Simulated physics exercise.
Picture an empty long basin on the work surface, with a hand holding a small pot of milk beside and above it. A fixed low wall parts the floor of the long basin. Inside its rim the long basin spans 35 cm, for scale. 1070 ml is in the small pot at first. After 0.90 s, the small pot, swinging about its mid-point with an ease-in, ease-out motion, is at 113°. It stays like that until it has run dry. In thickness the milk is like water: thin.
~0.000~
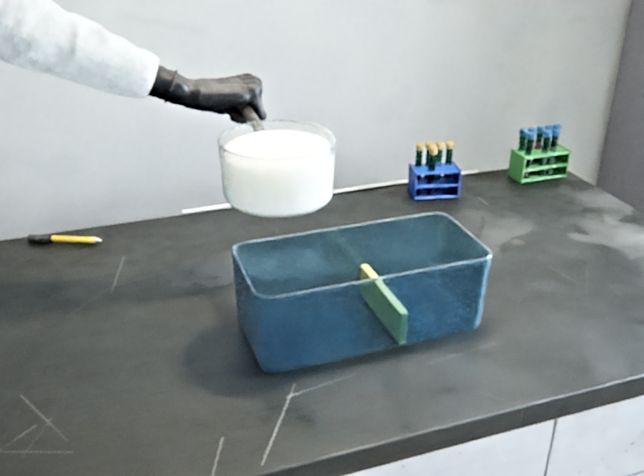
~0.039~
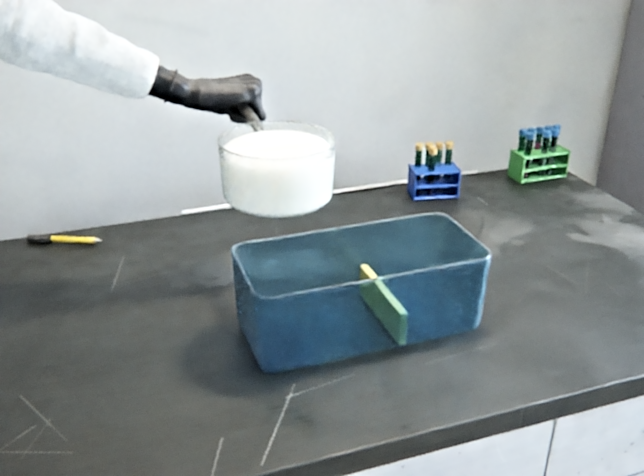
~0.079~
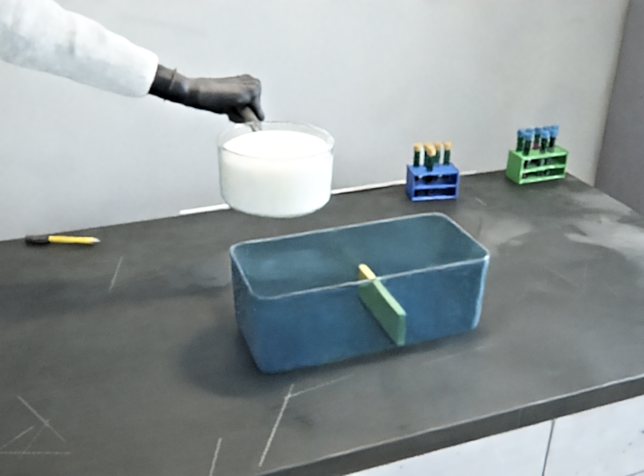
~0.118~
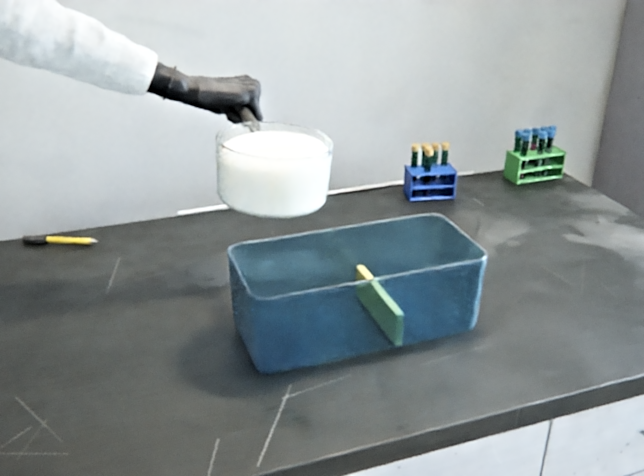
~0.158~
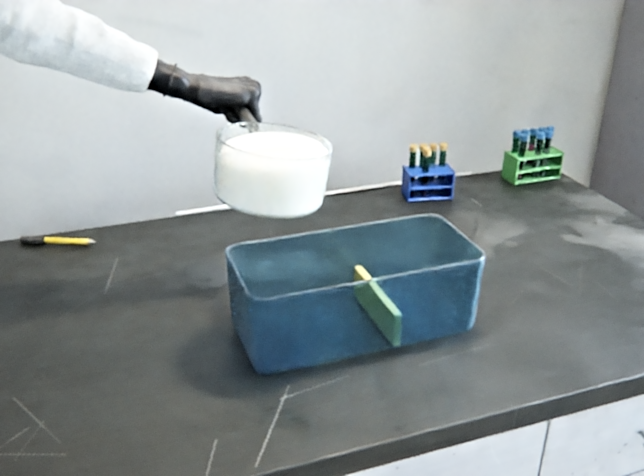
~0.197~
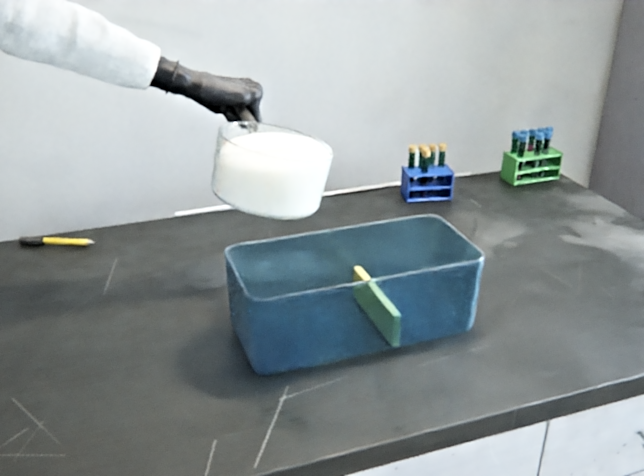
On a dark work surface, a gloved hand holds a small clear pot of milk above an empty blue long basin with a green dividing wall, near two racks of tubes. The pot stays almost level at first, then the hand tilts it slightly and gradually further, its right side dipping lower.
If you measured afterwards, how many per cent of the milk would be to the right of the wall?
About 28 out of 100.
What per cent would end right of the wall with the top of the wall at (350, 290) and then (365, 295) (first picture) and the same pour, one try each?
Respectively 75 and 60 %.
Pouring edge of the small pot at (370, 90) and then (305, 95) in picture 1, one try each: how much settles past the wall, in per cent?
About 75 %, then about 10 %.
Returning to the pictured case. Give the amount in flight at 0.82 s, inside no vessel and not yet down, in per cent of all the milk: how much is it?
Airborne share: Near 8 %.
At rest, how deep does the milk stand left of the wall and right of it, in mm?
Left part about 24 mm deep, right part about 16 mm deep.
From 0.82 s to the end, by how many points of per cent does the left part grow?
Close to 12% of the whole.
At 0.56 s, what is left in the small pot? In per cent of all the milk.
I'd put it near 50 percent.
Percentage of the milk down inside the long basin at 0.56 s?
Near 14 in a hundred.
Then, 0.56 s in, the tilt is 77° and 50 per cent is still to pour, 8 is left of the wall and 5 right of it.
Then, 0.82 s in, the tilt is 111° and 6 per cent is still to pour, 57 is left of the wall and 28 right of it.
Then, 1.10 s in, the tilt is 113° and 0 per cent is still to pour, 68 is left of the wall and 28 right of it.
Then, 1.40 s in, the tilt is 113° and 0 per cent is still to pour, 69 is left of the wall and 28 right of it.
Finally, 69 per cent lies left of the wall, 28 right of it and 3 outside.
